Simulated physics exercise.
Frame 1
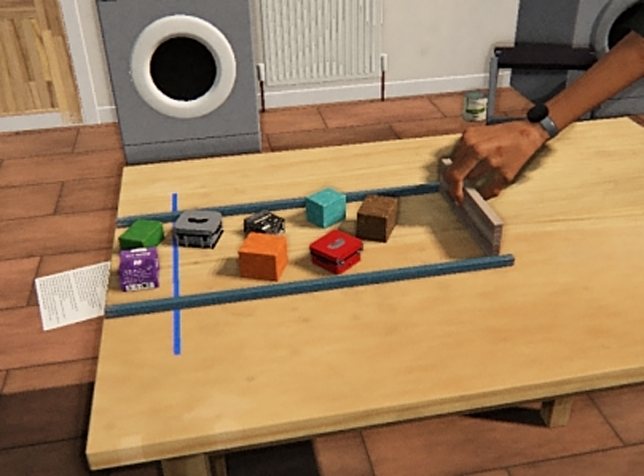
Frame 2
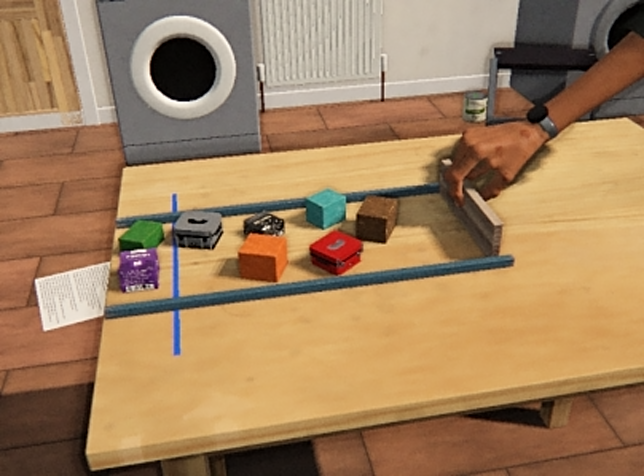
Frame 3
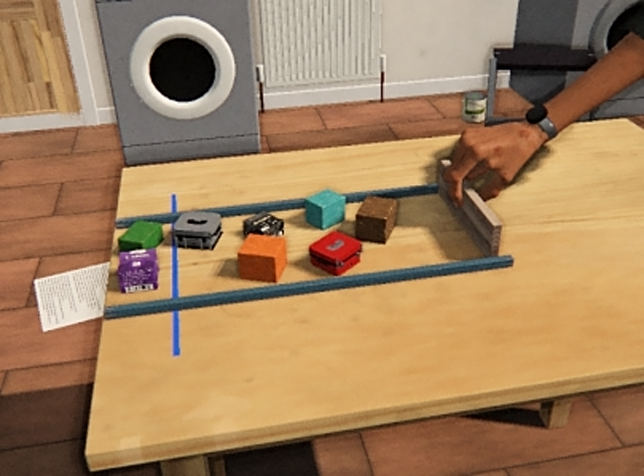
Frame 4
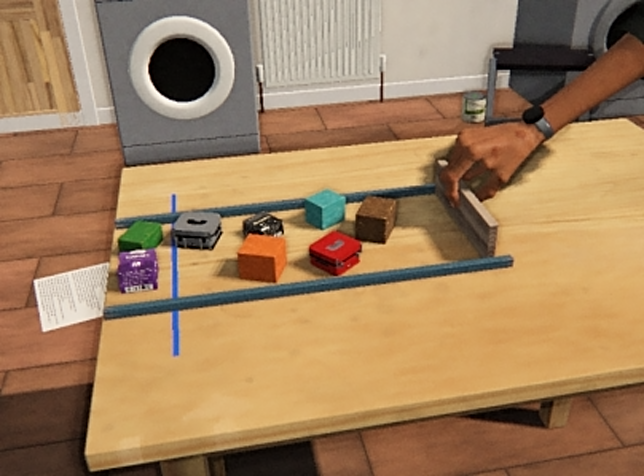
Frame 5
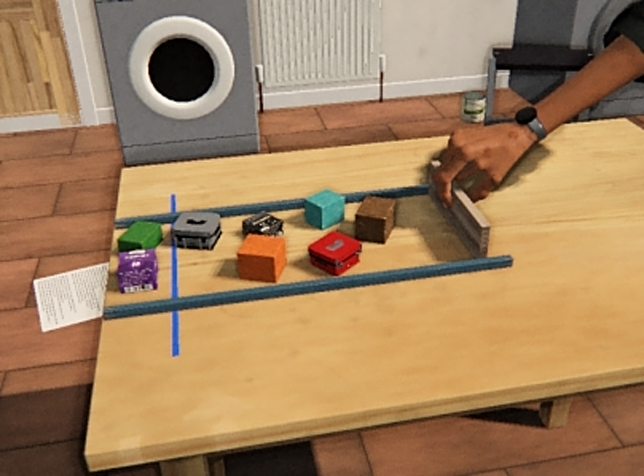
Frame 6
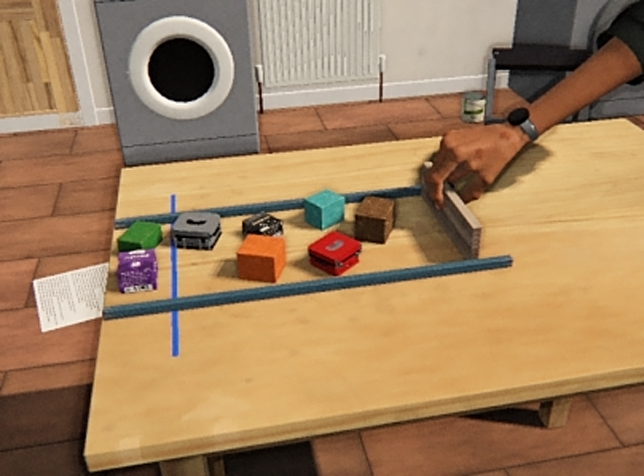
A hand gripping a small upright board at the right end of a channel on a wooden table barely moves at first, then slides the board a short way left between two blue rails. The coloured blocks and cases stay still, with a green block and purple box left of the blue tape.
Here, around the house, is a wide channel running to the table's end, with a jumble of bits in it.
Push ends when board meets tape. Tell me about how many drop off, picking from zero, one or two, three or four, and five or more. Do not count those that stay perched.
The fallen count comes to three or four.
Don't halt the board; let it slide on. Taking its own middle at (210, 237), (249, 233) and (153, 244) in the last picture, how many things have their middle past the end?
Per position: 1 / 0 / 5.
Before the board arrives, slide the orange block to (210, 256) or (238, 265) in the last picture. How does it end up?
Well, the orange block sits tight the first time and sits tight the second time.
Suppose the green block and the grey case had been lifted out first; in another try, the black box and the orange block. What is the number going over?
The count is 1 in the first case and 1 in the second.
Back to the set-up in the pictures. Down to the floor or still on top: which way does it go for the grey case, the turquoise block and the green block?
Result - grey case fallen, turquoise block retained, green block fallen.
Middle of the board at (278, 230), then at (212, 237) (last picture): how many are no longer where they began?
First 6, then 8.
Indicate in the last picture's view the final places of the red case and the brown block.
Around (154, 286) and around (156, 249).
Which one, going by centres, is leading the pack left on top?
Answer: The orange block.
Soon after, none off yet; purple box at rest near (138, 271); green block at rest near (140, 240); grey case at rest near (198, 231).
After that, none off yet; purple box at rest near (138, 271); green block moving near (133, 240); grey case displaced about its own width near (172, 234).
In the end, the number that fall off is three or four; gone, grey case, green block and purple box.
